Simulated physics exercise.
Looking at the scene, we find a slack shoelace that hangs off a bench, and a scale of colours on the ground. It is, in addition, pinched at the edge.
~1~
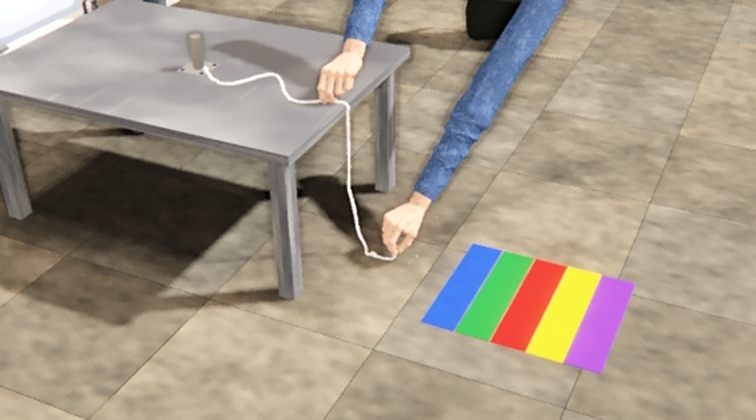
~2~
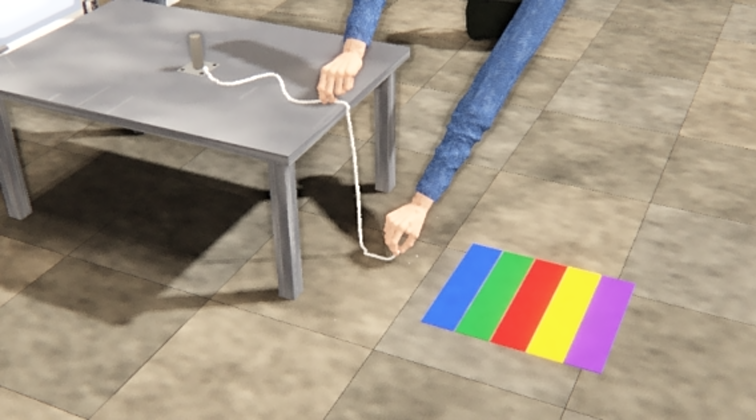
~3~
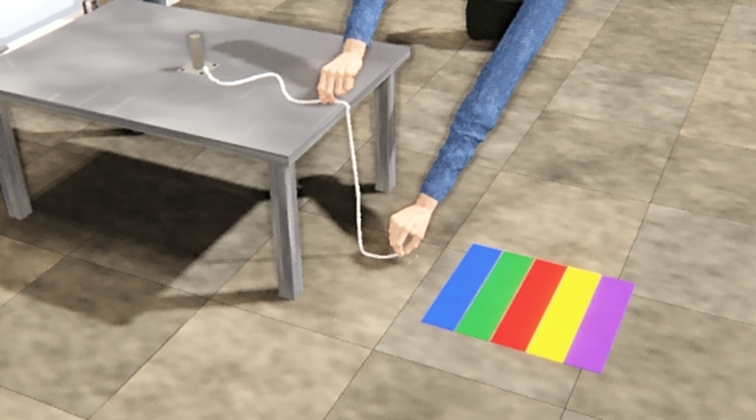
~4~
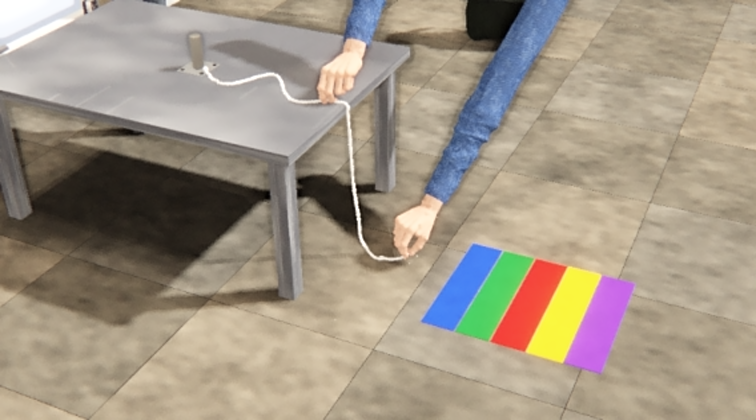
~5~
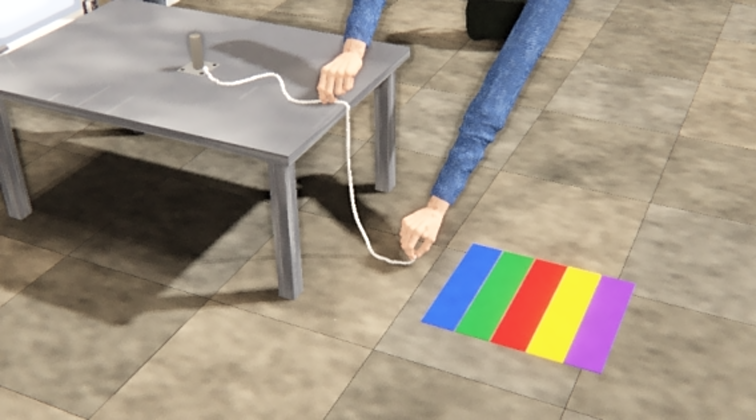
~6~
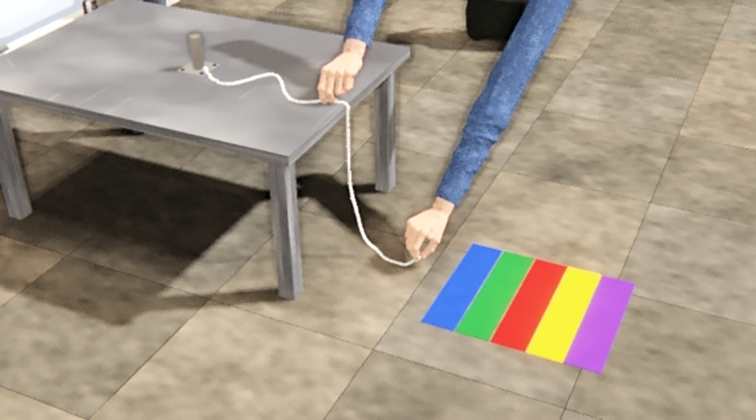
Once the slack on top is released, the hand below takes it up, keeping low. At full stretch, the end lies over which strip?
Over the yellow strip.
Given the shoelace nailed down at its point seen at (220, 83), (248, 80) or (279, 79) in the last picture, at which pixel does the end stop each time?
Results: (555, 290); (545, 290); (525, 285).
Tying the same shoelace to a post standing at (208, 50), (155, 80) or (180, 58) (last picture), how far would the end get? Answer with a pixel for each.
In order, near (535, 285), (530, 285) and (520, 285).
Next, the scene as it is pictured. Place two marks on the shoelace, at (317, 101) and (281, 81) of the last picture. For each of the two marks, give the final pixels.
First near (366, 118), second near (305, 91).
A little later, end near (512, 281); over green.
Next, end near (546, 290); over red.
When it is tight, end near (565, 295); over yellow. It halts on the yellow strip.
